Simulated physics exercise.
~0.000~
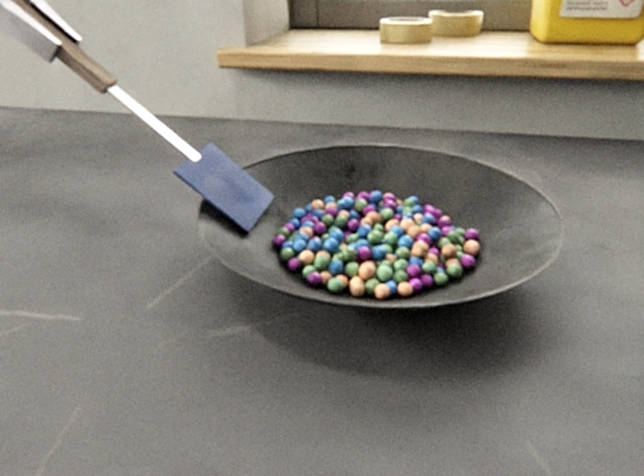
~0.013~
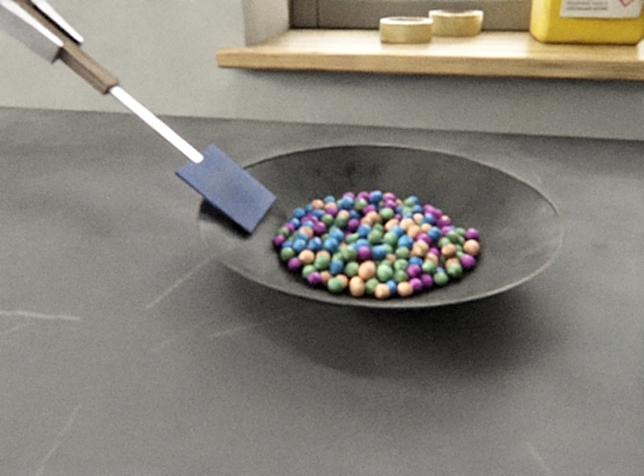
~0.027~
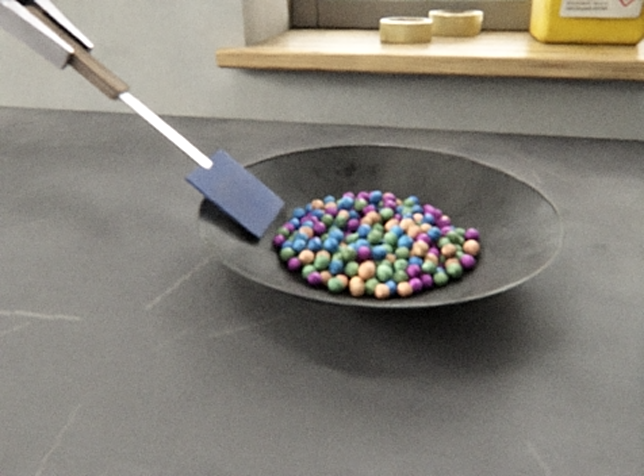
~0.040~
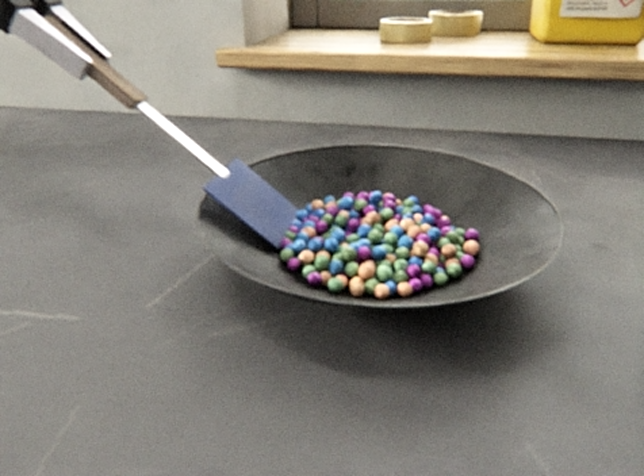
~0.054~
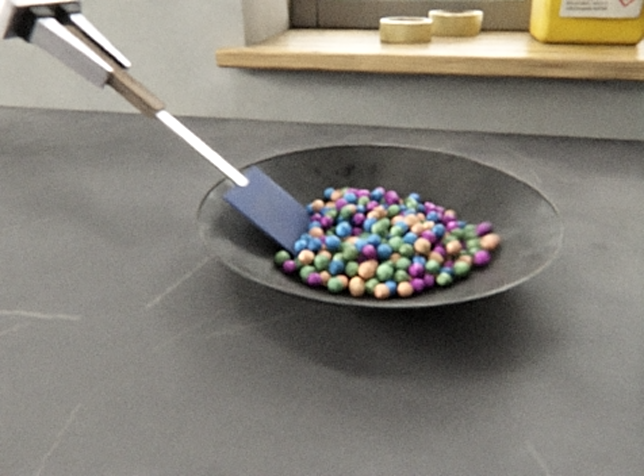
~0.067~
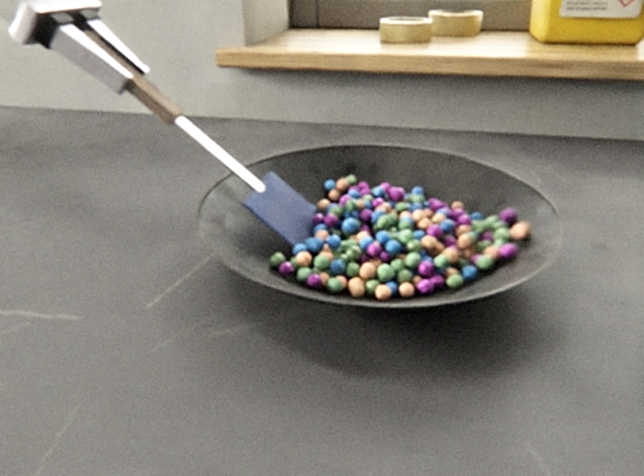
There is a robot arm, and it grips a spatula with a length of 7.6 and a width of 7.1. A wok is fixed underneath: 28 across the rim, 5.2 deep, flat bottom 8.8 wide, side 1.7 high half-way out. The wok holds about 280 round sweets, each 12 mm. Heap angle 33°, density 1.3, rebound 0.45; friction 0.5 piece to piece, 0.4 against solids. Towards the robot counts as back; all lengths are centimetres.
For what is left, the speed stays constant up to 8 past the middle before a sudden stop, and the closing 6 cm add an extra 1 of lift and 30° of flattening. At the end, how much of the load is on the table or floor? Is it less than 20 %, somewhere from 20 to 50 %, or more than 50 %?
It is from 20 to 50 %.
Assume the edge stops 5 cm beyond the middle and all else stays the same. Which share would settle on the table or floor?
In that case about 15 percent ends on the table or floor.
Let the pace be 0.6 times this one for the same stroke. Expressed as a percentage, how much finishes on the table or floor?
Roughly 20 percent ends on the table or floor.
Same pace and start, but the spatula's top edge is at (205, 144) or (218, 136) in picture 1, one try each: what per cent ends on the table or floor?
Close to 35 and 40 percent respectively.
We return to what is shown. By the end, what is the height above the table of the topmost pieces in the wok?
It reaches around 5.5 cm.
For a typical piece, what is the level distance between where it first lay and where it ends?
11 cm.
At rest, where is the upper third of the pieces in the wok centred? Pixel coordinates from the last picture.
Close to pixel (486, 230).
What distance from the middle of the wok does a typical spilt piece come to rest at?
Close to 28 cm from the centre.
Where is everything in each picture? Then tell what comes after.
In the first picture, spatula top edge at (193, 156), sloping 40°; upper third of the load around (376, 233), from x 280 to 470, top at y 195; 278 in the wok.
In the second picture, spatula top edge at (195, 157), sloping 40°; upper third of the load around (376, 233), from x 280 to 470, top at y 195.
In the third picture, spatula top edge at (204, 163), sloping 40°; upper third of the load around (376, 233), from x 280 to 470, top at y 195.
In the fourth picture, spatula top edge at (221, 172), sloping 40°; upper third of the load around (374, 233), from x 285 to 470, top at y 195.
In the fifth picture, spatula top edge at (239, 180), sloping 40°; upper third of the load around (374, 229), from x 280 to 490, top at y 195.
In the sixth picture, spatula top edge at (257, 187), sloping 40°; upper third of the load around (406, 227), from x 280 to 520, top at y 180; 278 in the wok.
By 0.10 s, sloping 40°, highest piece 8 above the table; 275 in the wok, 3 on the blade or in flight.
By 0.13 s, sloping 32°, highest piece 10 above the table; 264 in the wok, 14 on the blade or in flight.
By 0.35 s, sloping 10°, highest piece 7 above the table; 182 in the wok, 91 on the table or floor, 5 on the blade or in flight.
By 1.40 s, sloping 10°, highest piece 5 above the table; 181 in the wok, 97 on the table or floor.
Final count, 181 in the wok, 97 on the table or floor. That is 35 % on the table or floor.
